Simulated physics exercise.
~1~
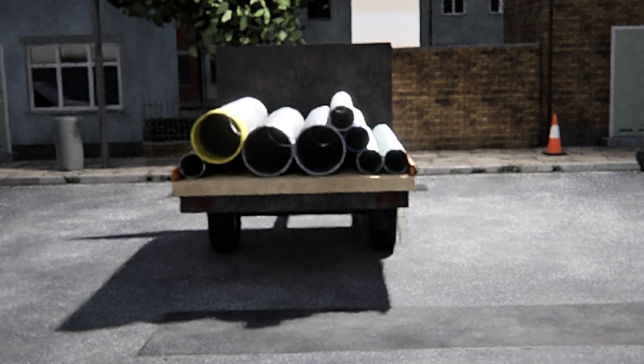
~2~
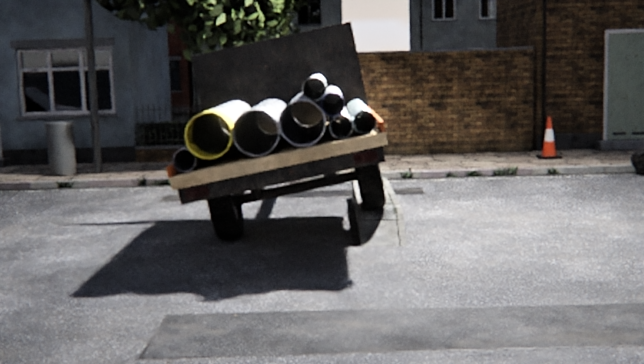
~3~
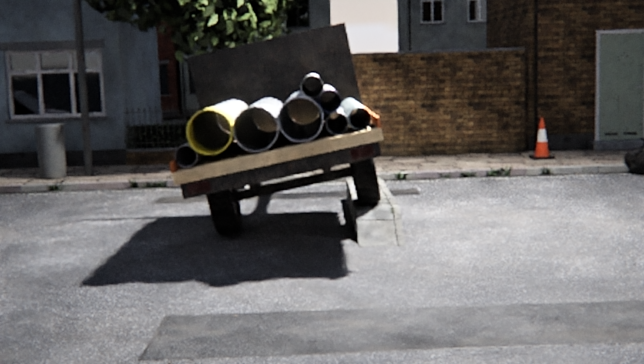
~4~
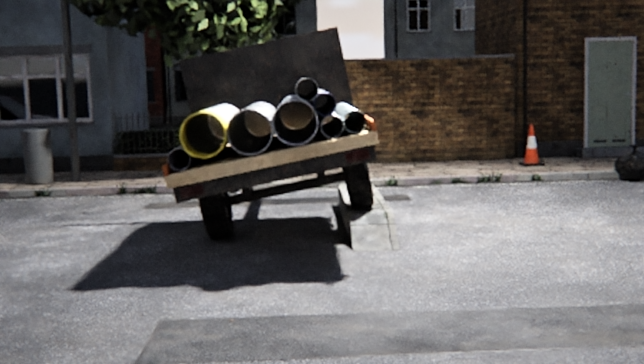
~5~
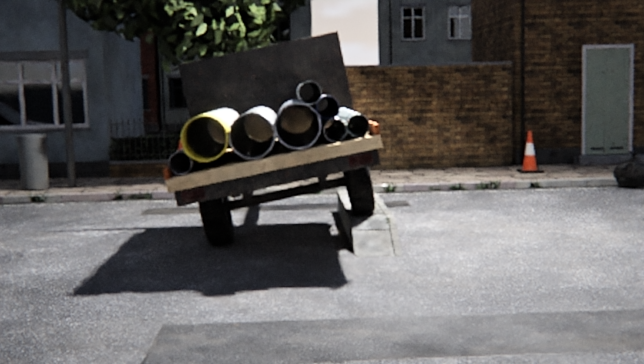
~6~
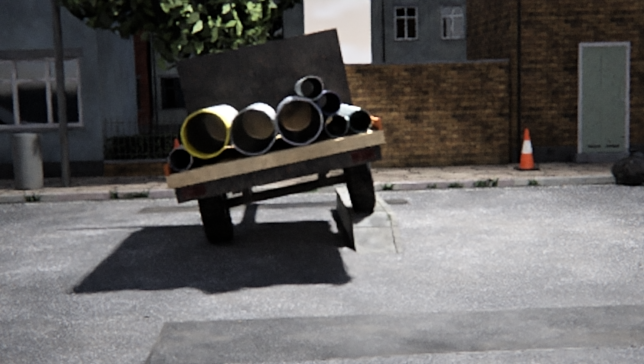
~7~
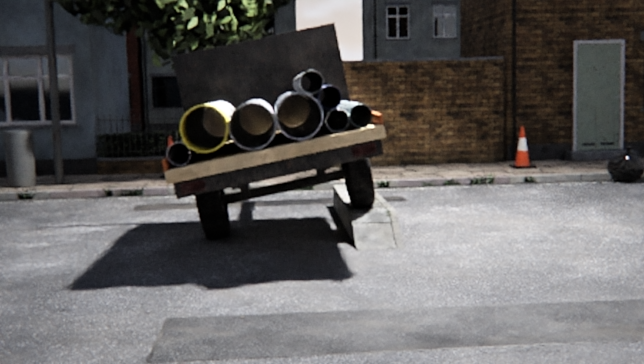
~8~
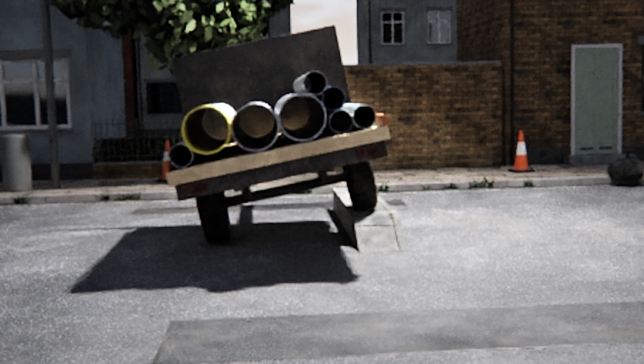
A trailer of pipes tilts as its right wheel rises, then stops with its load aboard.
